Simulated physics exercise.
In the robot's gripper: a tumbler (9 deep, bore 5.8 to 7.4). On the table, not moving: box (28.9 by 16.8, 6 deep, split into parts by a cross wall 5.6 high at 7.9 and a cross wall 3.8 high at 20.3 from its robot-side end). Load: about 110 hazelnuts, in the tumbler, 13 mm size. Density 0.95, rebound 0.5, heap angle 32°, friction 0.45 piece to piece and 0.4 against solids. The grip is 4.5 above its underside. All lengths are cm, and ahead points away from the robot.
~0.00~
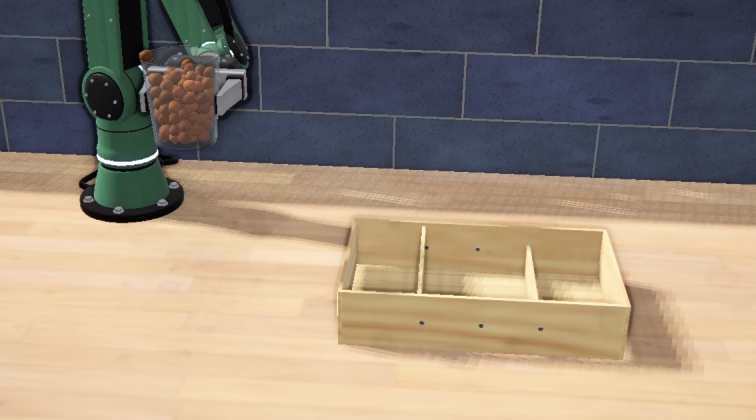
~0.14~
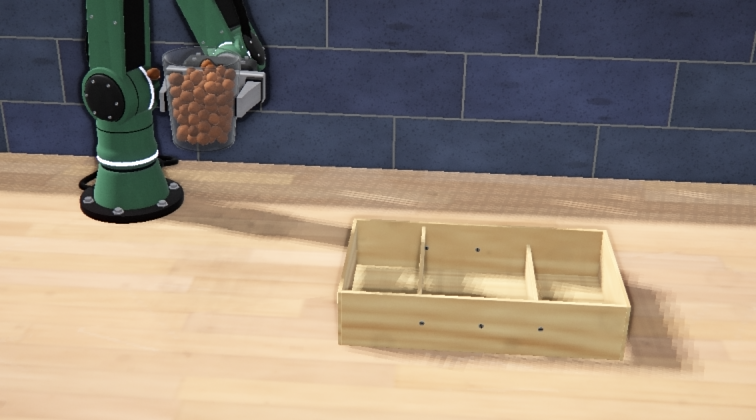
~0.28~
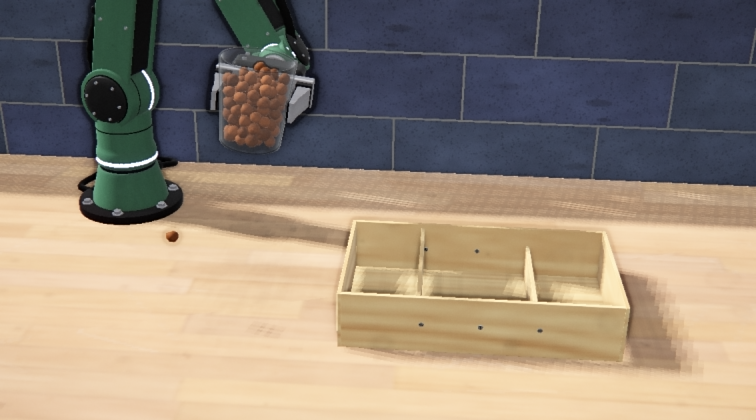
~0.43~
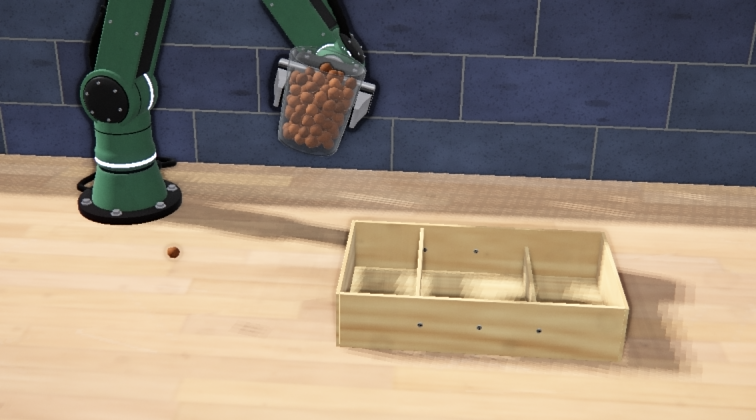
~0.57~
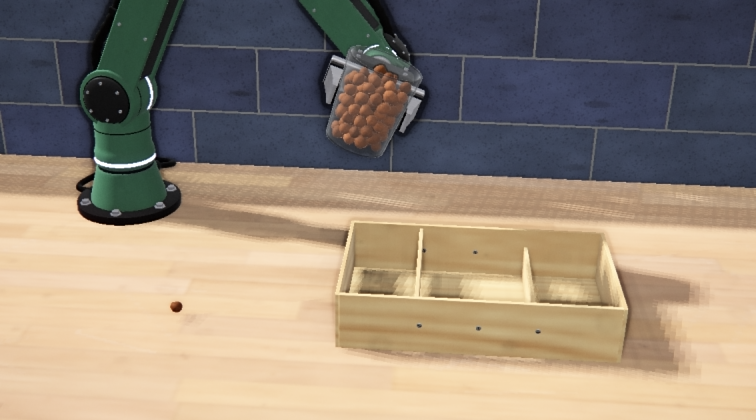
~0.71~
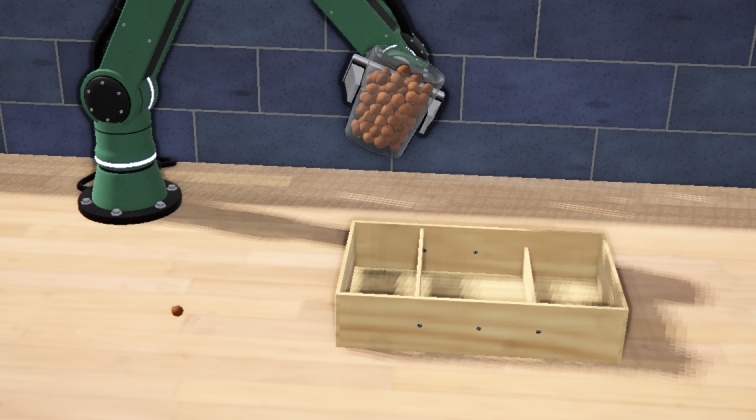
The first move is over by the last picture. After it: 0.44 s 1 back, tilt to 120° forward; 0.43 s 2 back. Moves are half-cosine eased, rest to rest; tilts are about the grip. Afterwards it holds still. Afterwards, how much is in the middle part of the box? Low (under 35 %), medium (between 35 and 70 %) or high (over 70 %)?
Answer: High; over 70 % of the hazelnuts finish in the middle part of the box.
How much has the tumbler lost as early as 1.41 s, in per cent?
About 95 per cent by then.
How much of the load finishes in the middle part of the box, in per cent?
Some 95 per cent.
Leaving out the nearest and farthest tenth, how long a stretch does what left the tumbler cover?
About 10 cm.
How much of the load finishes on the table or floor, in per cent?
Some 0 per cent.
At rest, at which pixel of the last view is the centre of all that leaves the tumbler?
At about (482, 305).
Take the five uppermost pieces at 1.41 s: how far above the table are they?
Some 18 cm.
After 1.06 s, tilted 110° forward, highest piece 27 above the table; 109 in the tumbler, 1 on the table or floor, 1 in flight or on a rim.
After 1.41 s, tilted 120° forward, highest piece 20 above the table; 88 in the middle part, 6 in the tumbler, 4 in the robot-side part, 1 in the far-side part, 1 on the table or floor, 11 in flight or on a rim.
After 1.78 s, tilted 120° forward, highest piece 2 above the table; 105 in the middle part, 4 in the robot-side part, 1 in the far-side part, 1 on the table or floor.
After 2.83 s, tilted 120° forward, highest piece 2 above the table; 105 in the middle part, 4 in the robot-side part, 1 in the far-side part, 1 on the table or floor.
At rest, 105 in the middle part, 4 in the robot-side part, 1 in the far-side part, 1 on the table or floor. That is 95 % in the middle part of the box.
